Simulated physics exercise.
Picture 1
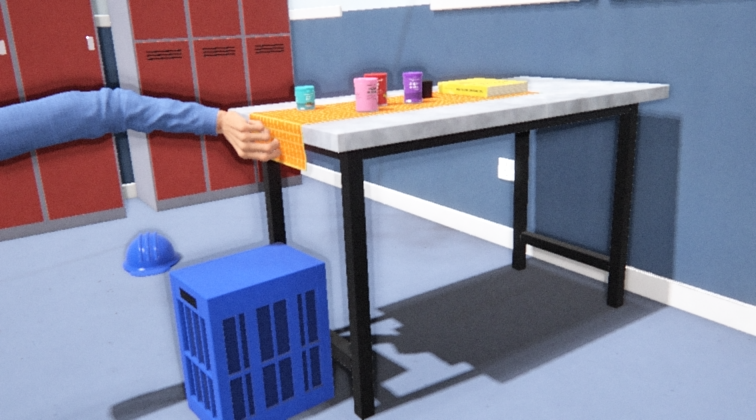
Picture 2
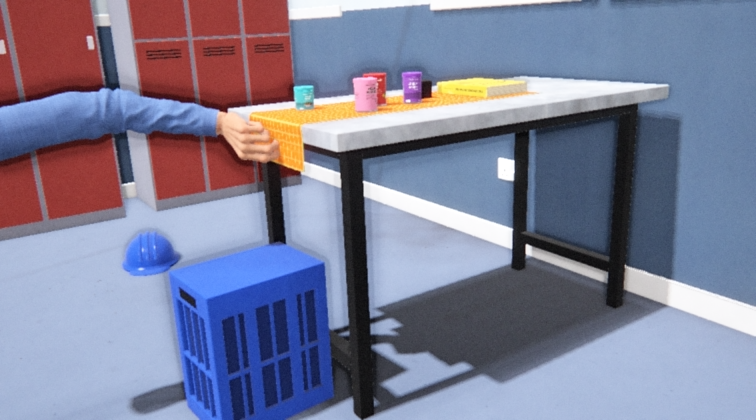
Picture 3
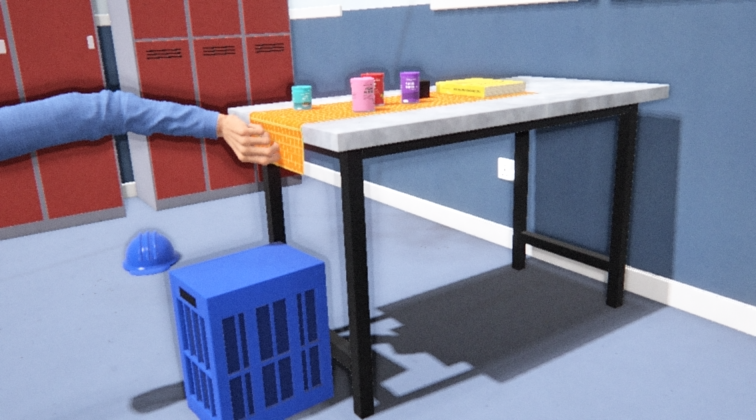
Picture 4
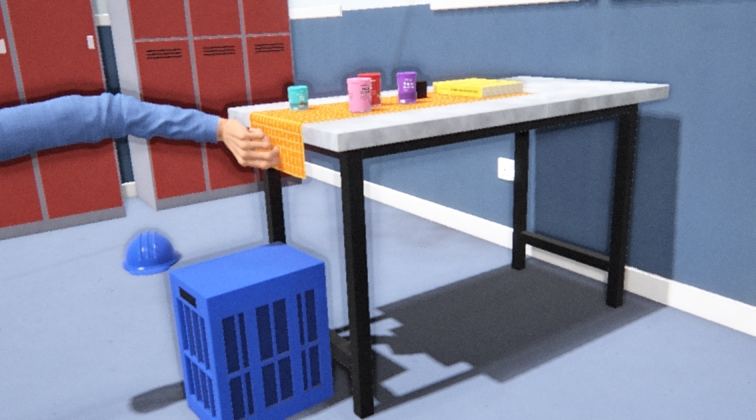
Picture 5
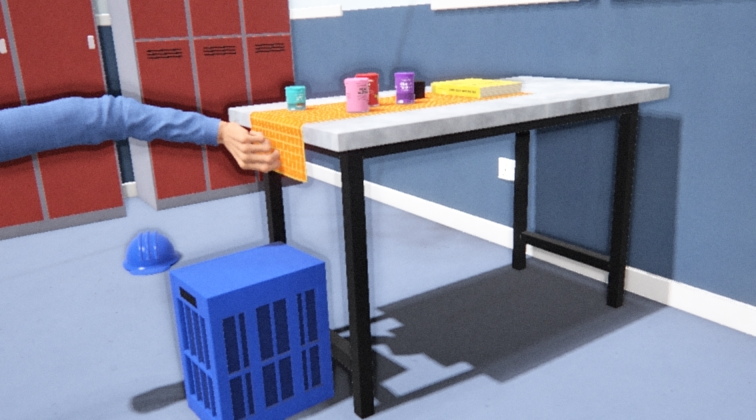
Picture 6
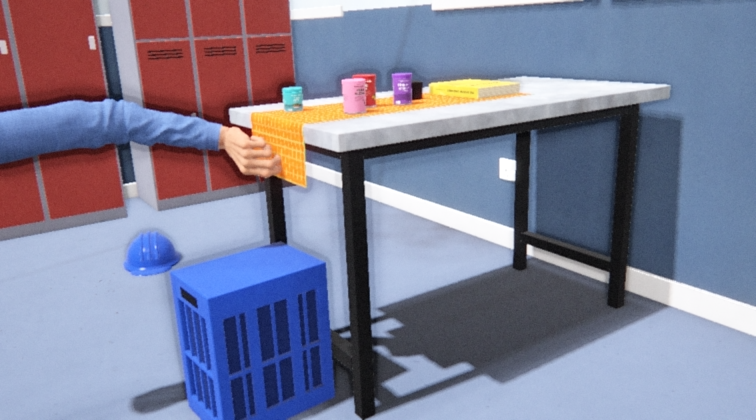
A hand in a blue sleeve slowly drew an orange cloth a little way down over the workbench's near end, above a blue crate, and the cups and small things on it shifted slightly left.
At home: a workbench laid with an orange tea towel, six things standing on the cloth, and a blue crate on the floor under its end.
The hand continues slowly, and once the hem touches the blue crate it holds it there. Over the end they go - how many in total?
Two in total.
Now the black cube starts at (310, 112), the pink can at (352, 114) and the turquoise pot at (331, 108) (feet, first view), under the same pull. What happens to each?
Here's how it goes: The black cube ends up down, the pink can ends up down, and the turquoise pot ends up down.
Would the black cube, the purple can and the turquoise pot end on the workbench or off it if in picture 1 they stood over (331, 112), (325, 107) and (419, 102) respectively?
Looking at each one, the black cube drops away, the purple can drops away and the turquoise pot remains in position.
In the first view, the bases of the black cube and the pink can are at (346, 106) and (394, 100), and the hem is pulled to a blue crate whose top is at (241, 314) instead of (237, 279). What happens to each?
Black cube: Lost; pink can: Safe.
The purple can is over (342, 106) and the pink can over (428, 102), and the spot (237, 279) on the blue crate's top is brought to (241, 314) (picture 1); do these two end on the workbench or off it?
The purple can is lost; the pink can stays aboard.
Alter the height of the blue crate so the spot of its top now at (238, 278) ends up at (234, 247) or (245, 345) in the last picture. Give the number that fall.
Counting them gives 1 and 4.
Soon after, hem near (283, 243); turquoise pot gone.
Then, hem on the crate; turquoise pot and pink can gone.
At rest, hem on the crate; turquoise pot and pink can gone. It carries off two.
